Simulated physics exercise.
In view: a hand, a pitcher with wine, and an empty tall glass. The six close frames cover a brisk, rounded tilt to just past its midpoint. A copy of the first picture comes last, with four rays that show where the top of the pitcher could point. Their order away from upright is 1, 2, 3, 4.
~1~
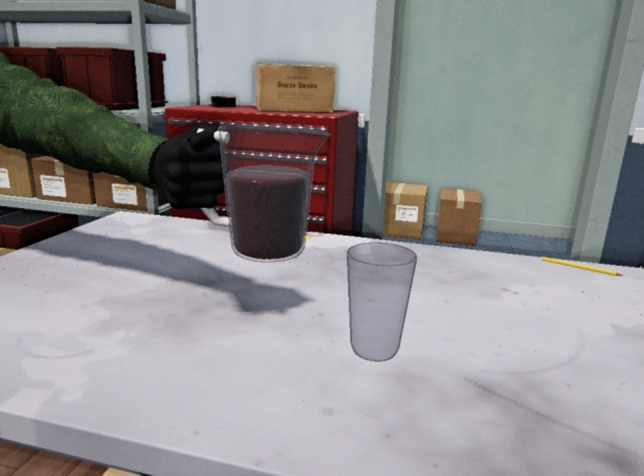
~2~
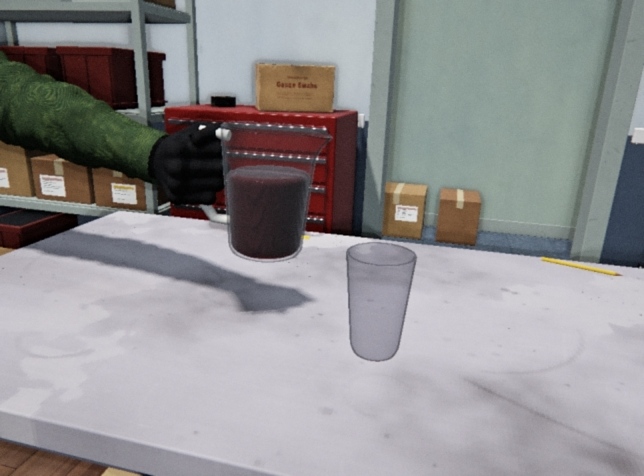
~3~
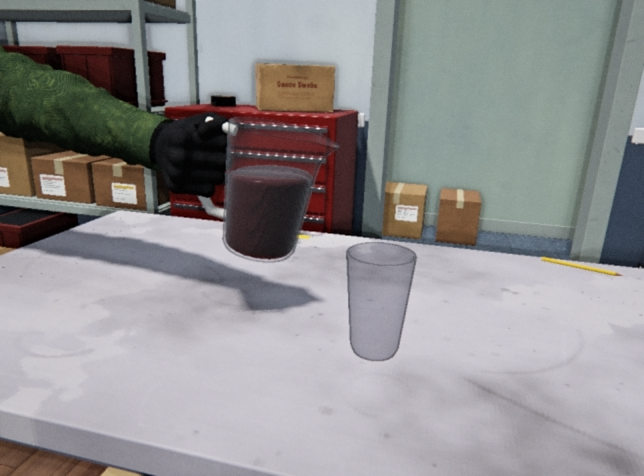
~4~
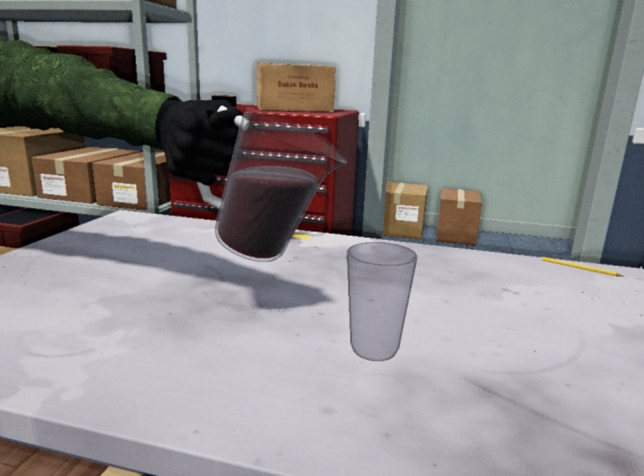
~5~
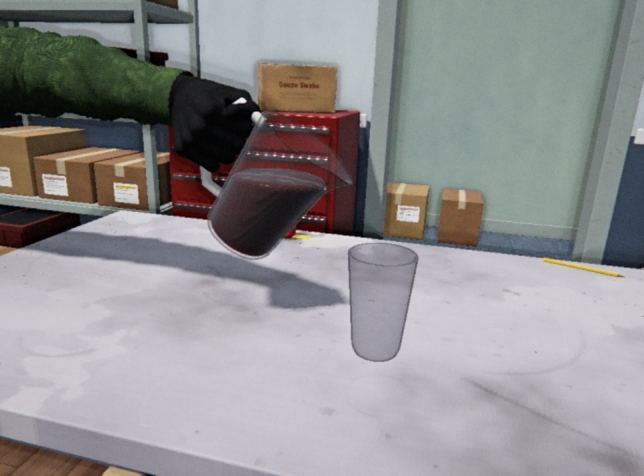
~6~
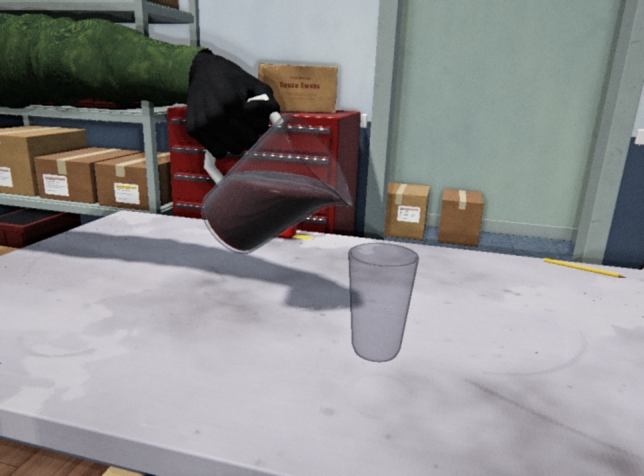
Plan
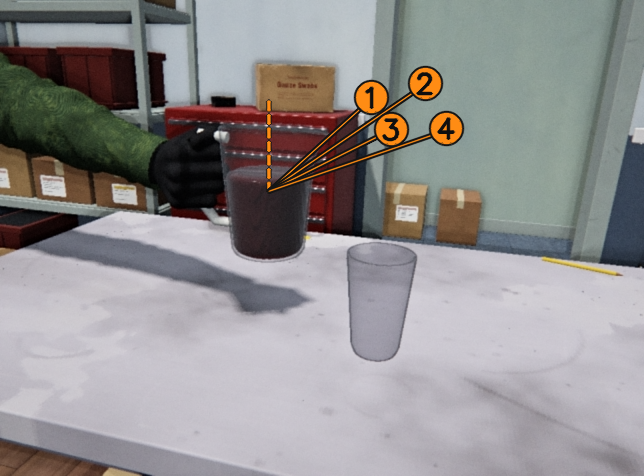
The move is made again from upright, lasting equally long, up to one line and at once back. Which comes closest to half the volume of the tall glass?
Use tilt 4.
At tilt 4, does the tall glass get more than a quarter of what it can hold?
Yes, clearly.
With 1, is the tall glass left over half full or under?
Under half.
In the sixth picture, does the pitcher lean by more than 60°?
No, it does not.
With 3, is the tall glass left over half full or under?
Under half.
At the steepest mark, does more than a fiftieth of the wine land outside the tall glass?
No, it does not.
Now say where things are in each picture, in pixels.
In the first frame, upright, lip at (328, 134); rim of the tall glass round (382, 253); nothing has left yet.
In the second frame, tipped about 3°, lip at (330, 137); nothing has left yet.
In the third frame, tipped about 10°, lip at (337, 146); nothing has left yet.
In the fourth frame, tipped about 21°, lip at (345, 162); nothing has left yet.
In the fifth frame, tipped about 34°, lip at (351, 182); nothing has left yet.
In the sixth frame, tipped about 49°, lip at (352, 204); nothing has left yet.
On the marked copy, 1 at (359, 109); 2 at (412, 93); 3 at (376, 137); 4 at (431, 135).
If 1 is chosen, the tall glass ends with about 6 % of what it can hold.
If 2 is chosen, the tall glass ends with about 17 % of what it can hold.
If 3 is chosen, the tall glass ends with about 32 % of what it can hold.
If 4 is chosen, the tall glass ends with about 53 % of what it can hold.
